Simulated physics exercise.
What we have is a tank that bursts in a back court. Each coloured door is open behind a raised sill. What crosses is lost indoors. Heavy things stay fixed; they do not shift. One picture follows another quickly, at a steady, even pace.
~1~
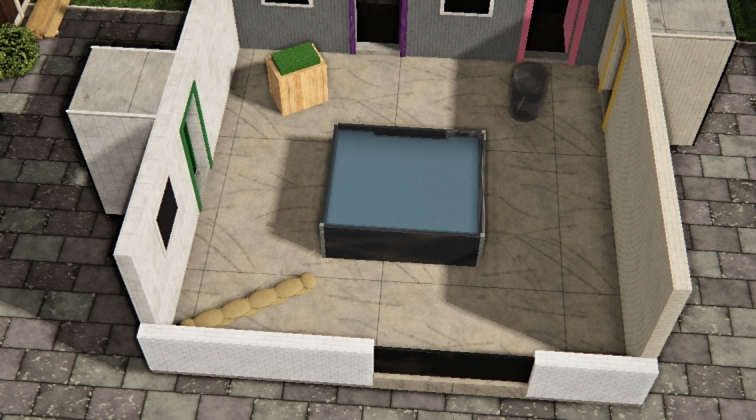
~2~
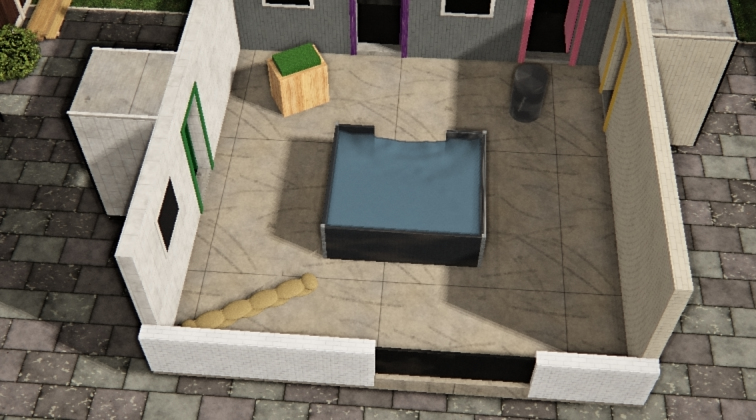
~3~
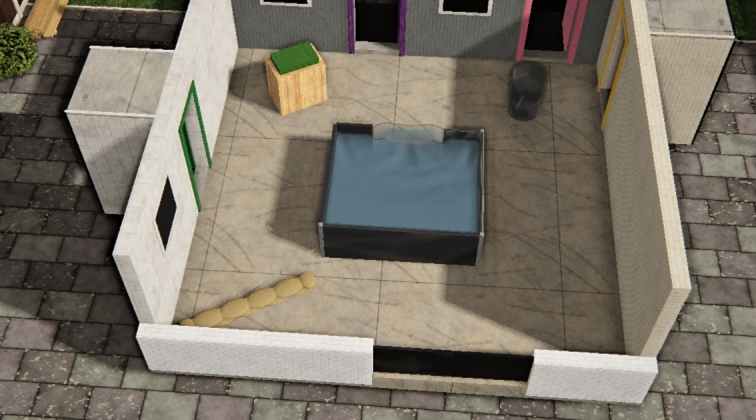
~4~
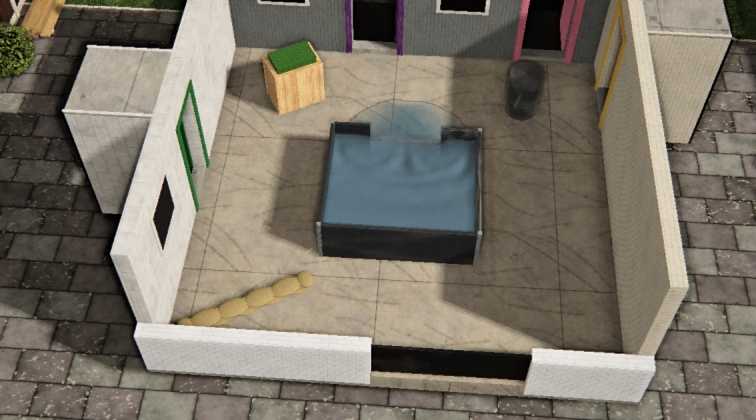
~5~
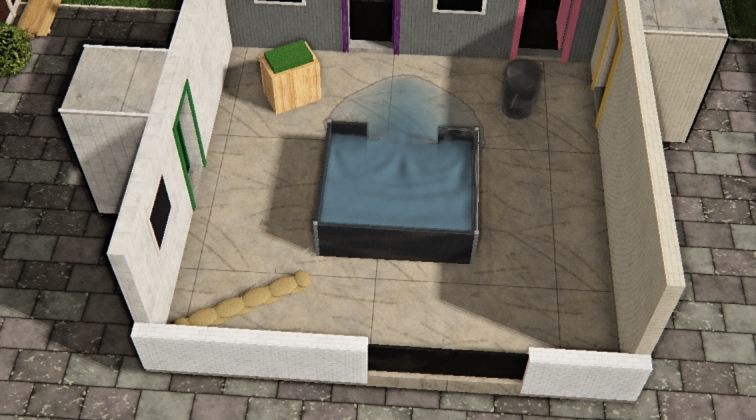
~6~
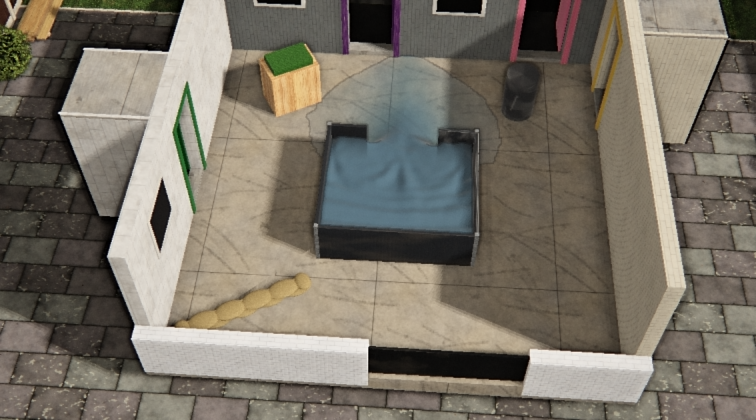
A large dark-sided tank of blue water stands mid-floor in a walled back court, seen from high above the open front. Around it are a wooden planter topped with green at back left, a dark rounded bin at back right, tan sandbags at front left, and green, purple, pink and yellow doorways. The far side opens in the middle and water pours out, fanning thinly toward the back wall while the surface ripples and the view drifts very slightly.
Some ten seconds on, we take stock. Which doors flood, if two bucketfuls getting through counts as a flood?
The pink door floods; the yellow door floods; the green door does not flood; the purple door floods.
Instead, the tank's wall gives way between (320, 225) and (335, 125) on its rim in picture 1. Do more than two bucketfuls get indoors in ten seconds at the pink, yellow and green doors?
Here's how it goes: The pink door fails to reach the limit, the yellow door fails to reach the limit, and the green door surpasses the limit.
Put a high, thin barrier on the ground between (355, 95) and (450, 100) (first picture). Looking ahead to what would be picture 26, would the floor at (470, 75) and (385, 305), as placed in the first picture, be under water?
As listed: Under water, clear.
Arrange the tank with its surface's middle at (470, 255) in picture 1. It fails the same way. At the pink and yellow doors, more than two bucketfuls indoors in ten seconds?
Looking at it, pink breaks the limit and yellow breaks the limit.
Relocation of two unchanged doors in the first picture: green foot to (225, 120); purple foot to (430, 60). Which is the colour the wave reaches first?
It would be the door marked purple, I think.
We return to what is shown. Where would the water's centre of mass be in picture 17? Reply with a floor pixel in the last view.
I'd say around (402, 156).
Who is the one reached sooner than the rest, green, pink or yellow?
Looks like the one in pink gets there first.
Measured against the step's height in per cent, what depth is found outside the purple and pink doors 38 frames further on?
I'd put it at close to 140 and 130 per cent.
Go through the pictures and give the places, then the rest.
The water tank at (406, 180) is whole and still, in the first picture.
The front is at a hidden place, out from the gap on the water tank's far side, in the second picture.
Water pours out on the water tank's far side and has run to a hidden place, in the third picture.
Water pours out on the water tank's far side and has run to (391, 103), in the fourth picture.
Water pours out on the water tank's far side and has run to (417, 79), in the fifth picture.
Water pours out on the water tank's far side and has run to (397, 57), in the sixth picture.
A moment on, water covers 20 % of the floor; the pink door not reached, the yellow door not reached, the green door not reached, the purple door over two buckets in.
Next, water covers 30 % of the floor; the pink door under two buckets in, the yellow door not reached, the green door not reached, the purple door far over two buckets in.
Then, water covers 40 % of the floor; the pink door over two buckets in, the yellow door under two buckets in, the green door wet at the sill, nothing in, the purple door far over two buckets in.
Later, water covers 85 % of the floor; the pink door over two buckets in, the yellow door over two buckets in, the green door wet at the sill, nothing in, the purple door far over two buckets in.
In the end, water covers 95 % of the floor; the pink door over two buckets in, the yellow door over two buckets in, the green door wet at the sill, nothing in, the purple door far over two buckets in.
